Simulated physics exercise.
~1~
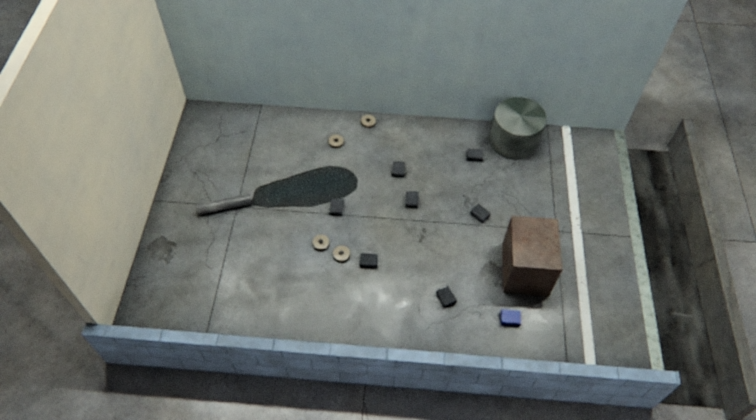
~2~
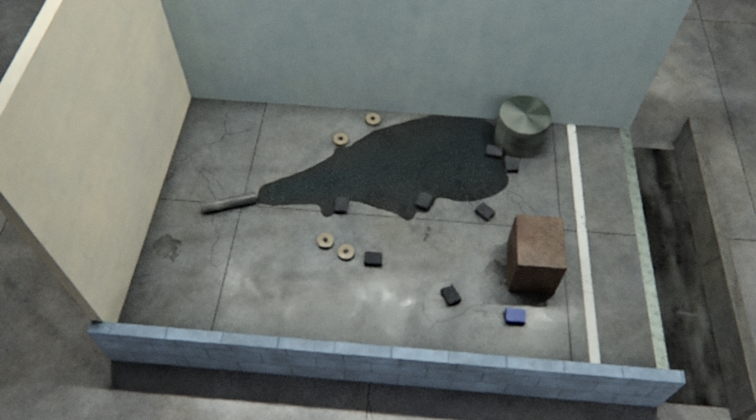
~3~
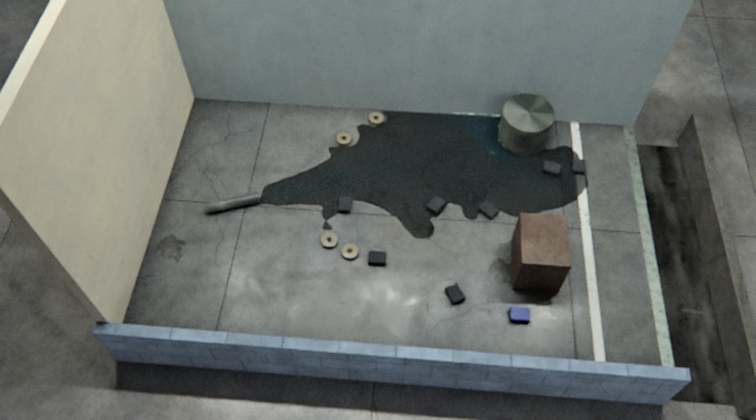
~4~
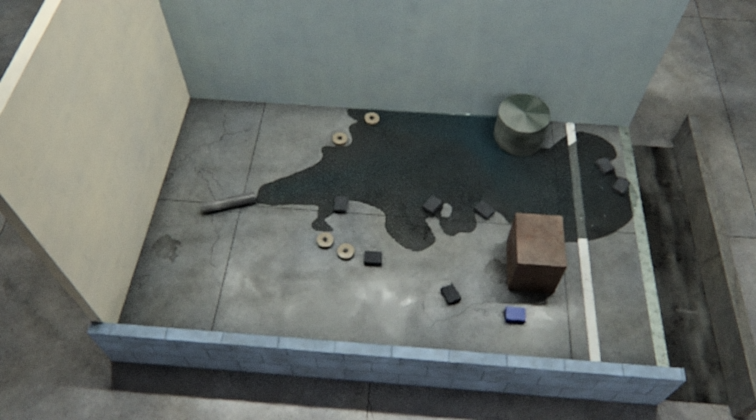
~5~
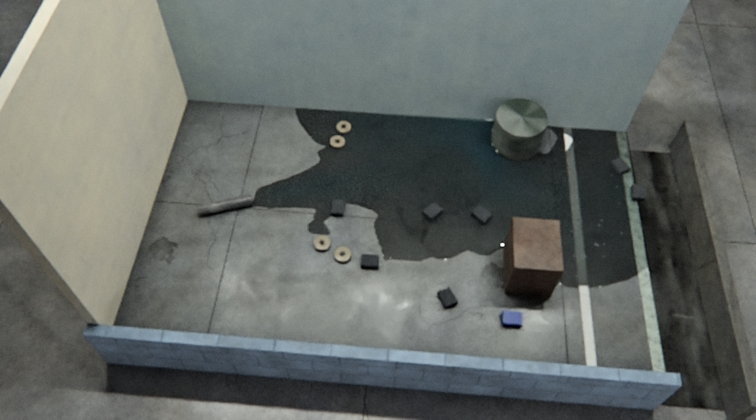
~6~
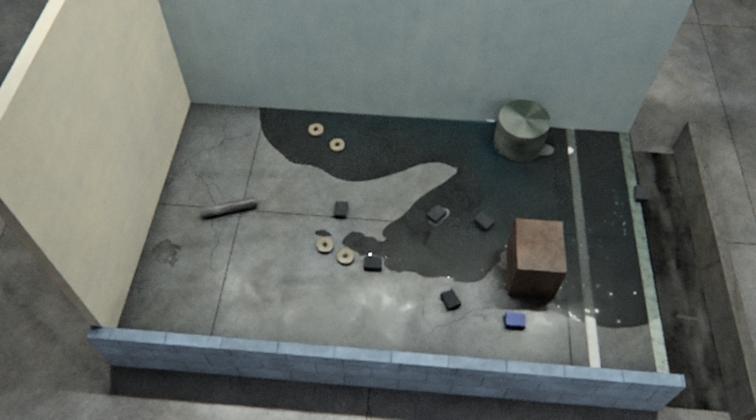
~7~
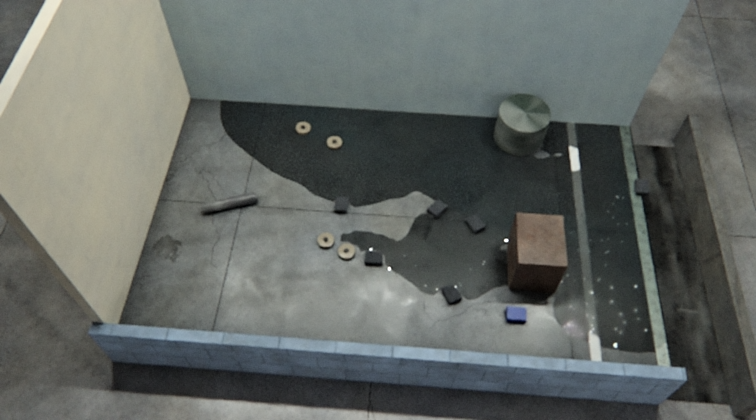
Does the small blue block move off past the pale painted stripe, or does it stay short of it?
The blue block stays short of the stripe, resting near the brown box at the end.
